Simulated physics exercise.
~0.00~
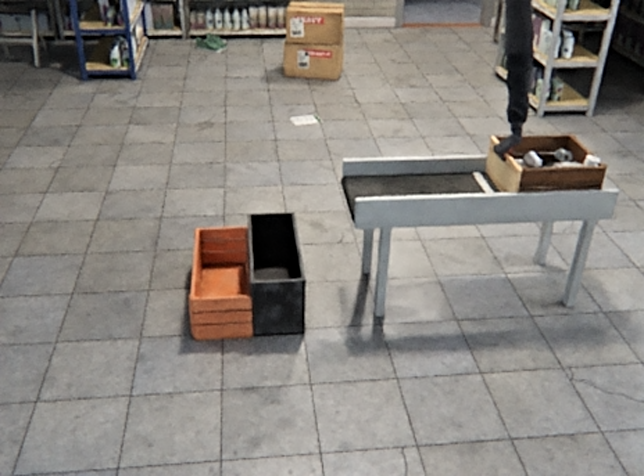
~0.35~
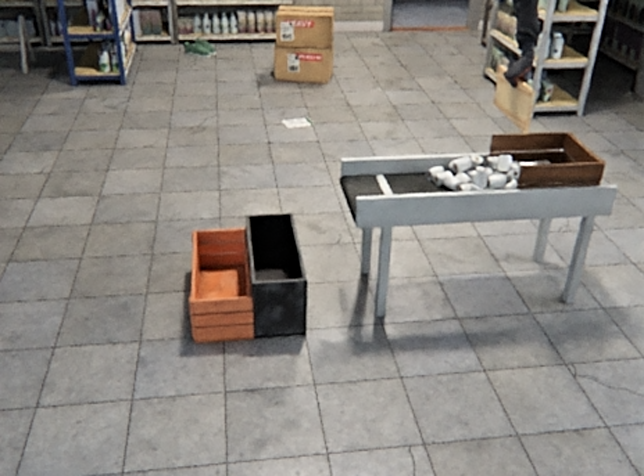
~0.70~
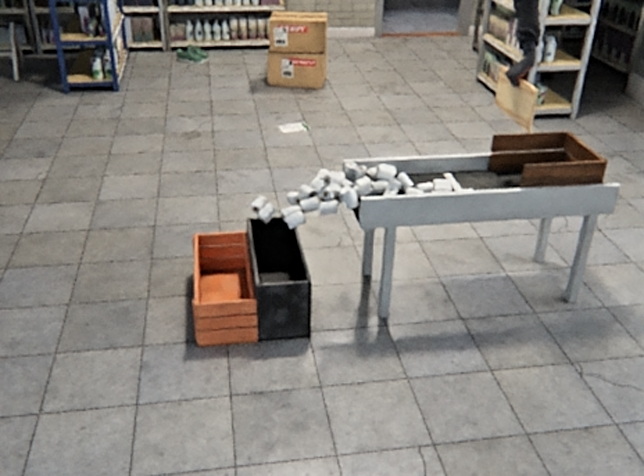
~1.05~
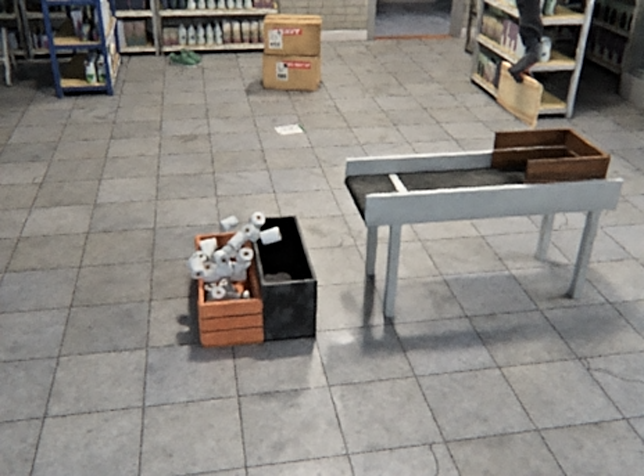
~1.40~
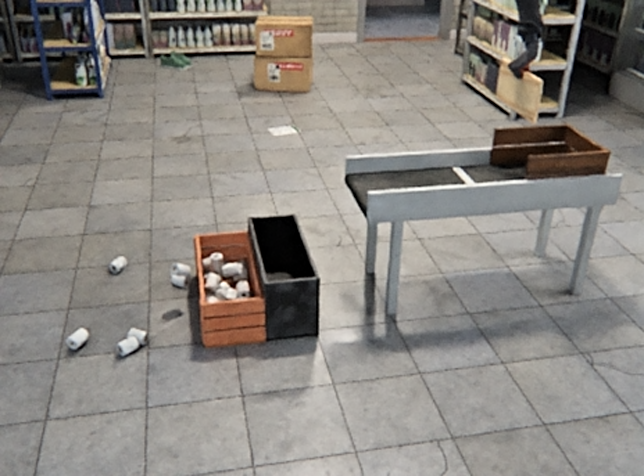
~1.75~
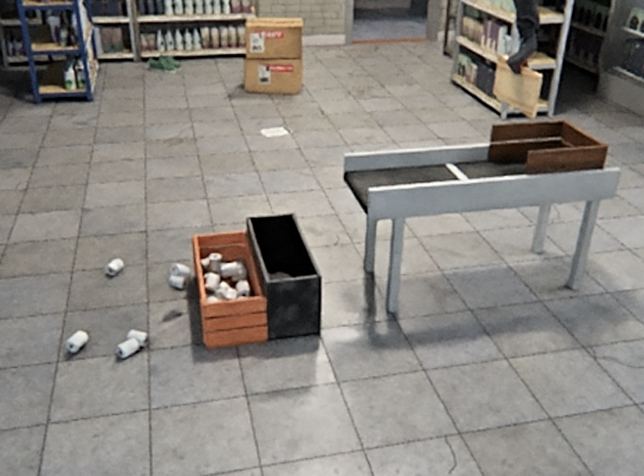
White paper rolls spilled out of a wooden pen once its gate was lifted, rode left along a belt and flew off the end over the black bin, most landing in the orange tub while a few ended up on the floor beyond.
